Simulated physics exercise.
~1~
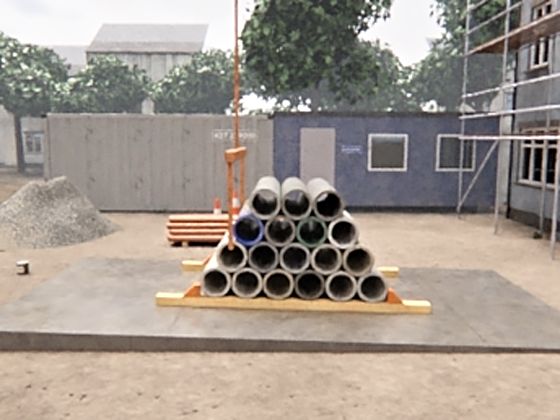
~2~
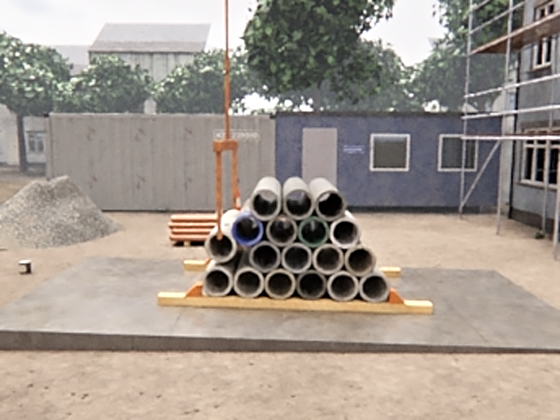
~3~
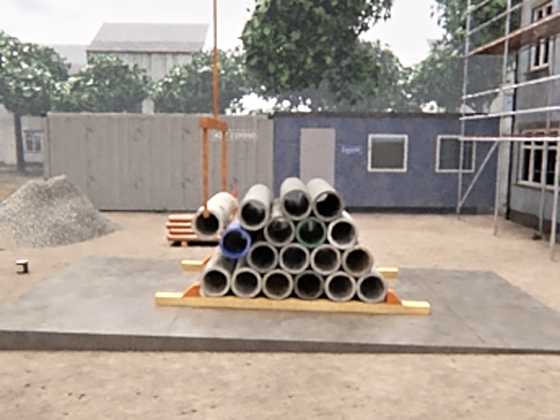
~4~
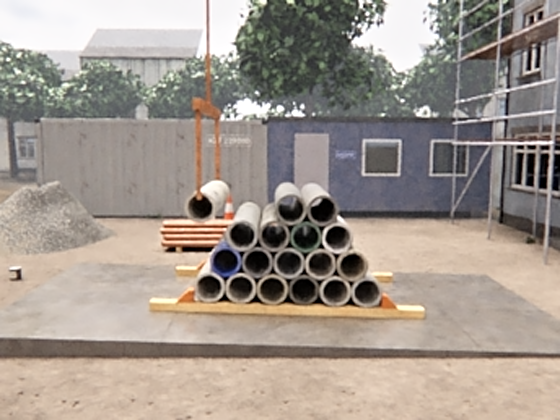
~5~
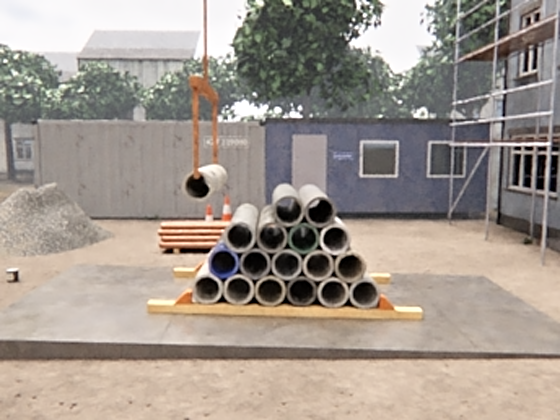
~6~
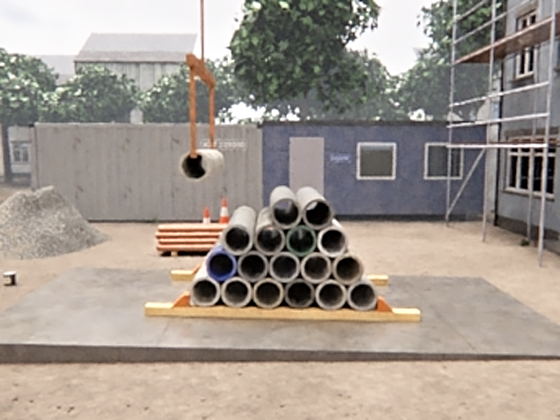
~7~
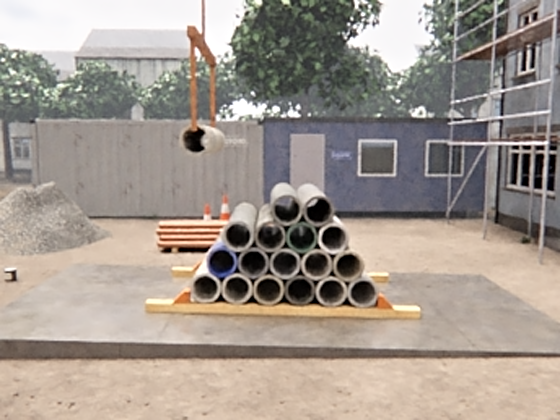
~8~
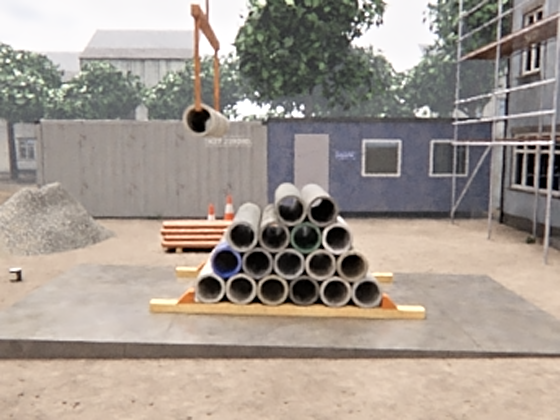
In this clip, an orange lifting beam hoists a concrete pipe from the left side of a stacked pile on a building site, and the blue pipe beside it rolls down and left, settling lower in the stack as the lifted pipe hangs high above.
